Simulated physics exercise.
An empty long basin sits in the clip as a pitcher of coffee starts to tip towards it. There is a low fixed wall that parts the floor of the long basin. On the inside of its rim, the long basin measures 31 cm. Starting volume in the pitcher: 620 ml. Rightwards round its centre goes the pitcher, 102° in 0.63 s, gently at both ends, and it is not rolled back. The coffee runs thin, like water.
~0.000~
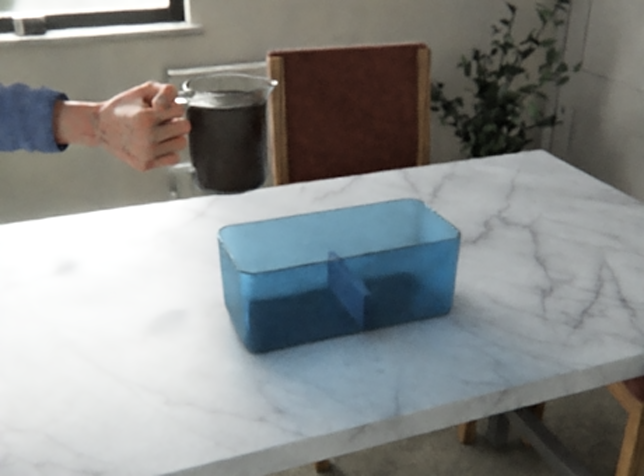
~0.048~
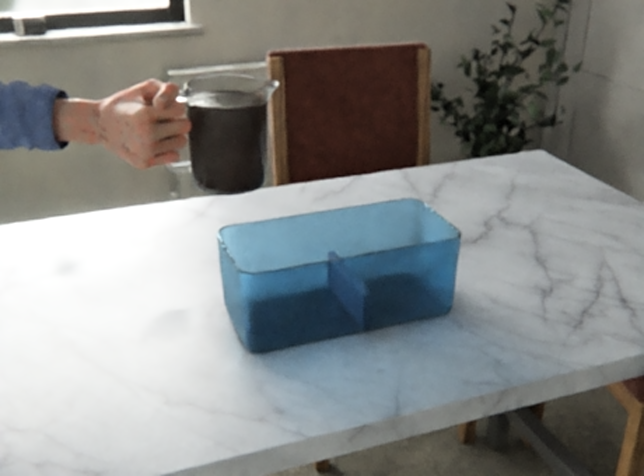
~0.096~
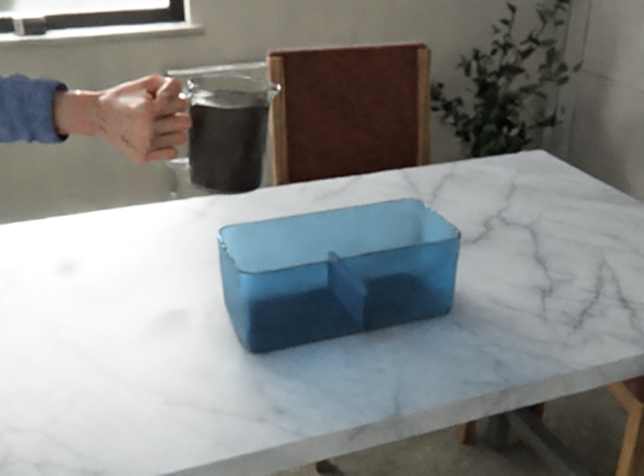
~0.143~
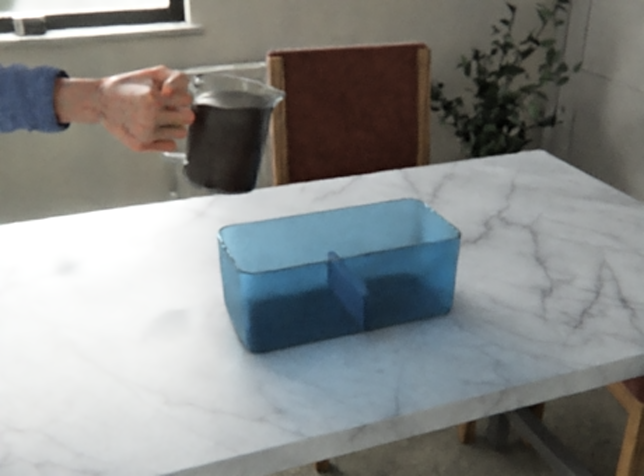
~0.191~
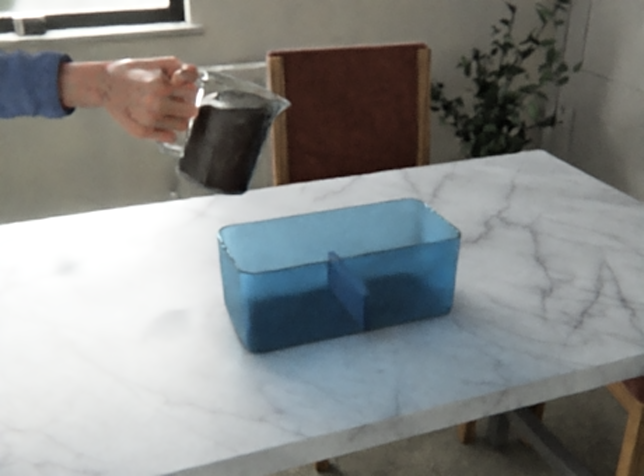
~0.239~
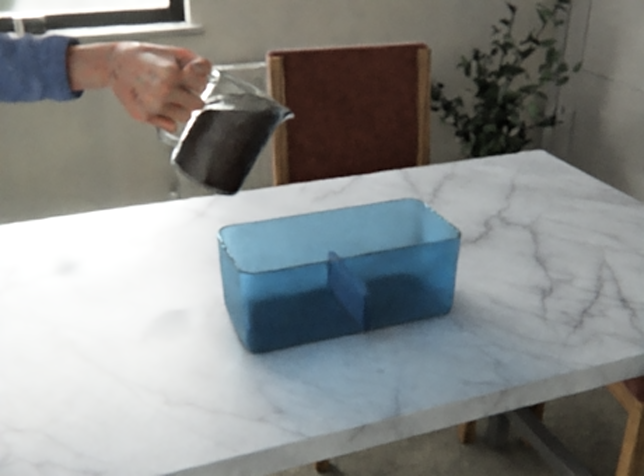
At first, a hand holds a glass pitcher of dark coffee nearly upright above a marble table, behind a blue basin with a divider inside. The hand then tilts the pitcher gently to the right, and its lean steadily deepens while the basin stays still.
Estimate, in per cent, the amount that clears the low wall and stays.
Roughly 12 percent.
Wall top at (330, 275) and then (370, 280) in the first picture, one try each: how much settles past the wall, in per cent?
First try about 60 %, second try about 5 %.
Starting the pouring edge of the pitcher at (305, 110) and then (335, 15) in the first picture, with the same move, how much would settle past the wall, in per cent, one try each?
I'd say 60 percent on the first go, 80 percent on the next.
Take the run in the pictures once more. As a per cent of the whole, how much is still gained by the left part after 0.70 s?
Near 32 percent, more or less.
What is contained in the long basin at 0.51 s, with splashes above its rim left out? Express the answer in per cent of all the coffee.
Some 12 per cent.
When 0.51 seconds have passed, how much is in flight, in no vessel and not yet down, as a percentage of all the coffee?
About 24 per cent.
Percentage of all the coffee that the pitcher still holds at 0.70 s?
I reckon near 22 per cent still sits there.
After 0.51 s the tilt is 93° and 64 per cent is still to pour, 8 is left of the wall and 3 right of it.
After 0.70 s the tilt is 102° and 22 per cent is still to pour, 50 is left of the wall and 7 right of it.
After 0.91 s the tilt is 102° and 6 per cent is still to pour, 72 is left of the wall and 10 right of it.
After 1.13 s the tilt is 102° and 1 per cent is still to pour, 80 is left of the wall and 12 right of it.
In the end 82 per cent lies left of the wall, 12 right of it and 6 outside.
